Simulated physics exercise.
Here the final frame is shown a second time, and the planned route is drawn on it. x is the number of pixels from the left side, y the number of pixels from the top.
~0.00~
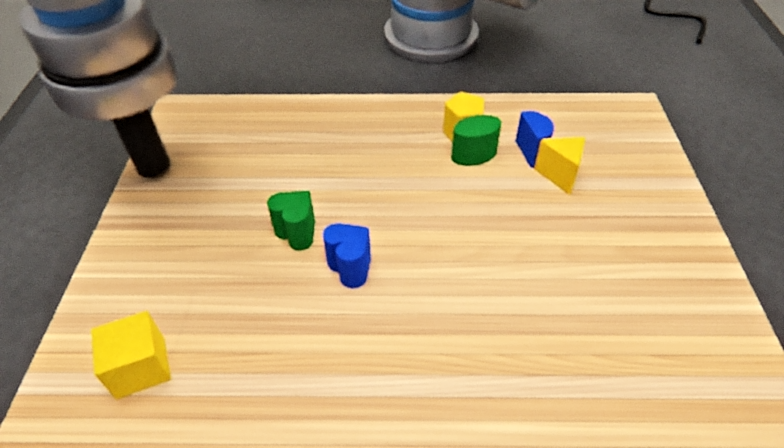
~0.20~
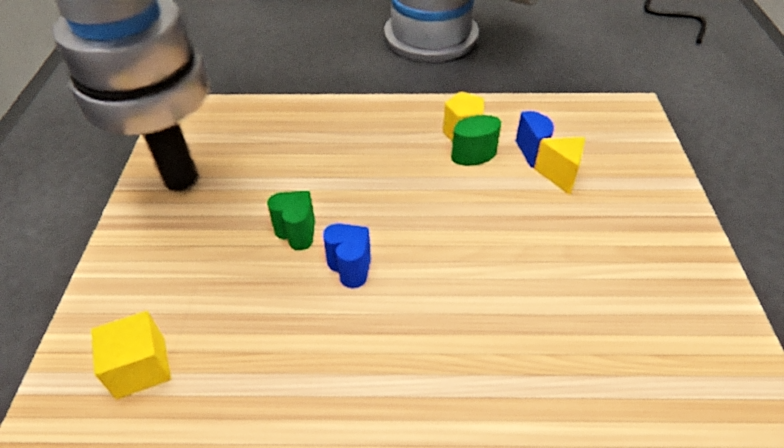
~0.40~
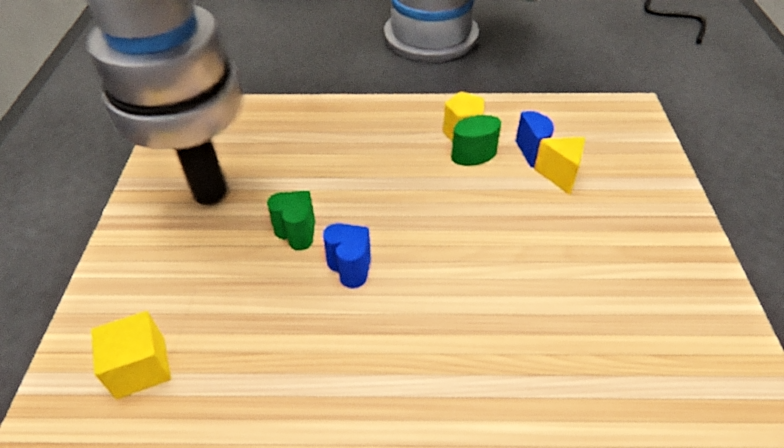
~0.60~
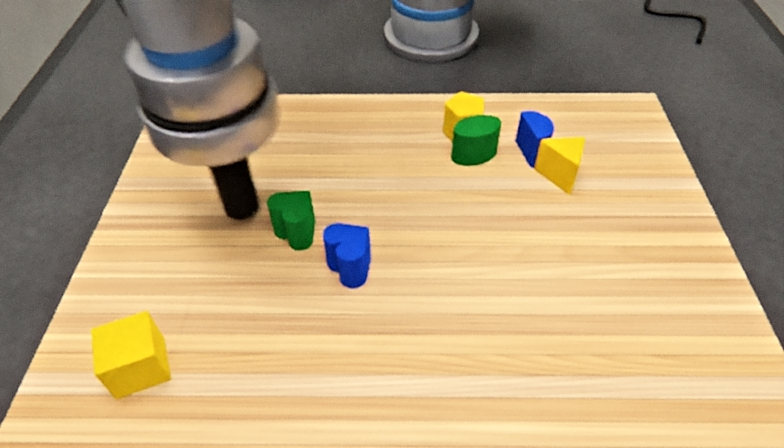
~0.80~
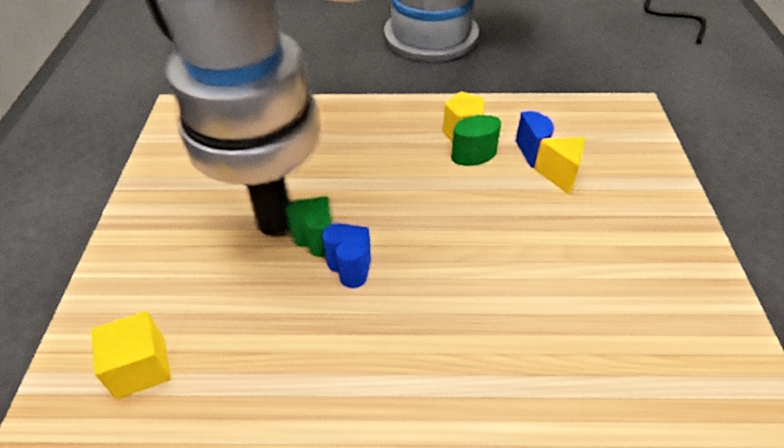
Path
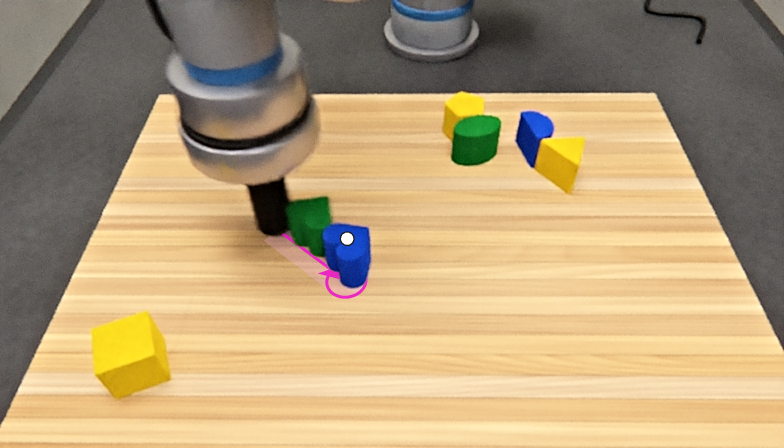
A robotic arm with a black peg moved right and toward the viewer across a wooden table, then nudged the green heart-shaped block slightly right, up against the blue heart, while the other blocks stayed still.
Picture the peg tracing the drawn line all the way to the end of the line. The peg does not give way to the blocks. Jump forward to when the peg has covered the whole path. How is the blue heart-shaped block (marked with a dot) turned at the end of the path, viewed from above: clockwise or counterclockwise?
From above, it looks like the blue heart-shaped block goes clockwise.
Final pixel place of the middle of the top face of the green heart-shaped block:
It comes to (365, 222).
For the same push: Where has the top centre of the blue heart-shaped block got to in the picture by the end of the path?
Final place: (389, 252).
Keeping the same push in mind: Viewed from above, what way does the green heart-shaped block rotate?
Turns anticlockwise.
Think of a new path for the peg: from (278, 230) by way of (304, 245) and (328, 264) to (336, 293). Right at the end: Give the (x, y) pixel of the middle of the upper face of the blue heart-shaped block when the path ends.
Its top centre is at about (382, 253).
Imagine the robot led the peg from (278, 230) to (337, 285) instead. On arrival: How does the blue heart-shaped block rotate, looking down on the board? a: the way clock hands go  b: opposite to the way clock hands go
The answer is a.
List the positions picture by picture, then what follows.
The first picture shows peg tip at (154, 167); block tops, green heart-shaped block at (291, 204); blue heart-shaped block at (347, 239).
The second picture shows peg at (181, 179); blocks unchanged.
The third picture shows peg at (211, 193); blocks unchanged.
The fourth picture shows peg at (242, 207); blocks unchanged.
The fifth picture shows peg at (276, 223); green heart-shaped block at (311, 211); blue heart-shaped block at (347, 239).
Path on the board, straight from (278, 230) to (346, 281); the dot is on the blue heart-shaped block.
On the path given first. Halfway along, peg at (311, 248); green heart-shaped block at (350, 219), turned 50° anticlockwise; blue heart-shaped block at (377, 250), turned 50° clockwise.
At the end, peg at (345, 274); green heart-shaped block at (365, 222), turned 110° anticlockwise; blue heart-shaped block at (389, 252), turned 70° clockwise.
